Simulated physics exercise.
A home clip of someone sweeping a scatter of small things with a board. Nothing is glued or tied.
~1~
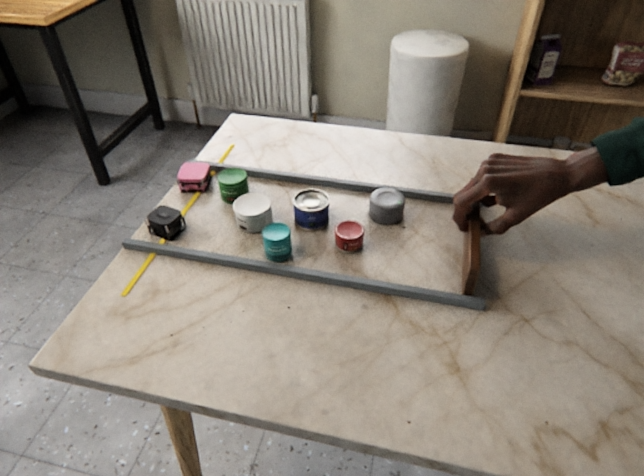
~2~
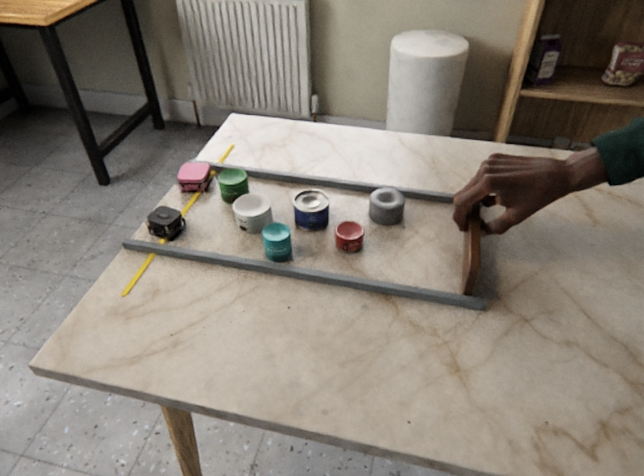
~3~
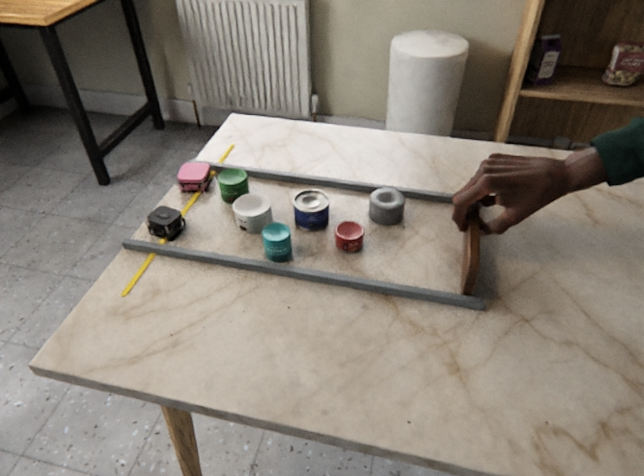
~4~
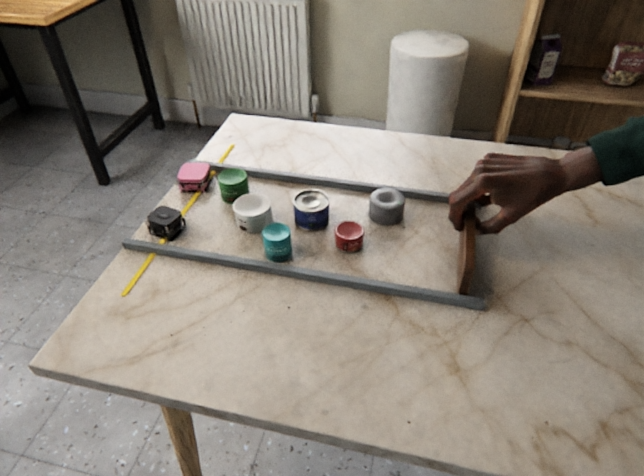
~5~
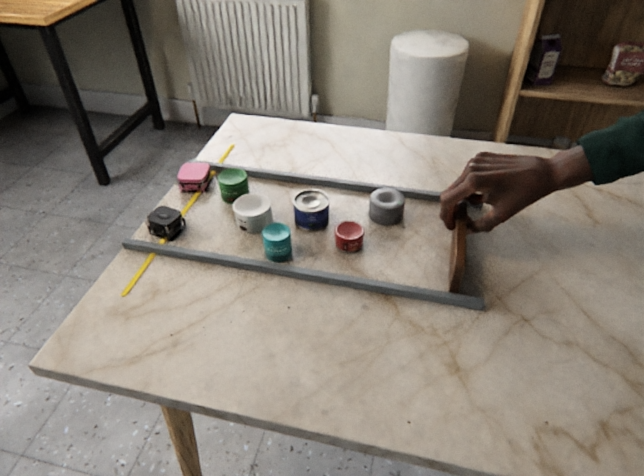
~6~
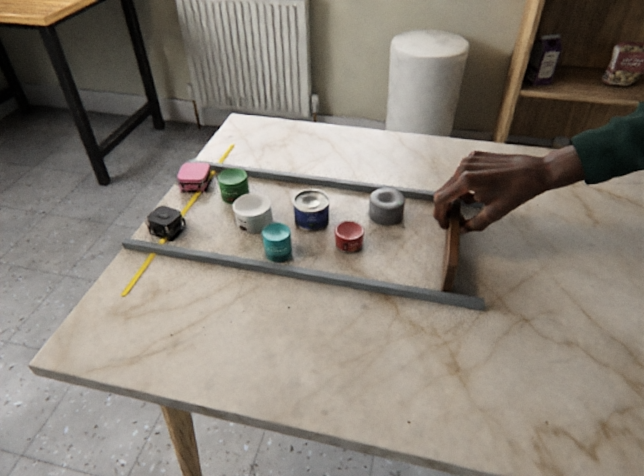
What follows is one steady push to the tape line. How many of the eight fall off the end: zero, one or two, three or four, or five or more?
In the end the number that fall off is three or four.
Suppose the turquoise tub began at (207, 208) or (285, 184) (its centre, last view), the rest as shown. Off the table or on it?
In that order, it drops off; comes down.
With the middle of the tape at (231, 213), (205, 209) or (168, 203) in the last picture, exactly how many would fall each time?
The counts: 0, 1 and 8.
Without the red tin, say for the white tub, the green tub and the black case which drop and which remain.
The white tub goes over, the green tub is lost, the black case is lost.
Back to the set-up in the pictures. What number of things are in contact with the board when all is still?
In contact: 4.
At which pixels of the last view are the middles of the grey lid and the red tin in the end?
First (191, 172), then (164, 211).
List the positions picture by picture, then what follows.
Pink case (195, 178); black case (166, 223); green tub (234, 186); board (471, 233); tape (188, 206), in the first frame.
Black case (166, 223); turquoise tub (277, 243), in the second frame.
Green tub (234, 186); board (471, 233), in the third frame.
Pink case (195, 178); blue tin (312, 210), in the fourth frame.
Black case (166, 223); grey lid (387, 207), in the fifth frame.
Pink case (195, 178); black case (166, 223); green tub (234, 186); board (452, 231); tape (188, 206), in the sixth frame.
A little later, none off yet; pink case at rest near (195, 178); black case at rest near (166, 223); green tub at rest near (234, 186).
When it is over, the number that fall off is three or four; down, white tub, green tub, black case and pink case.
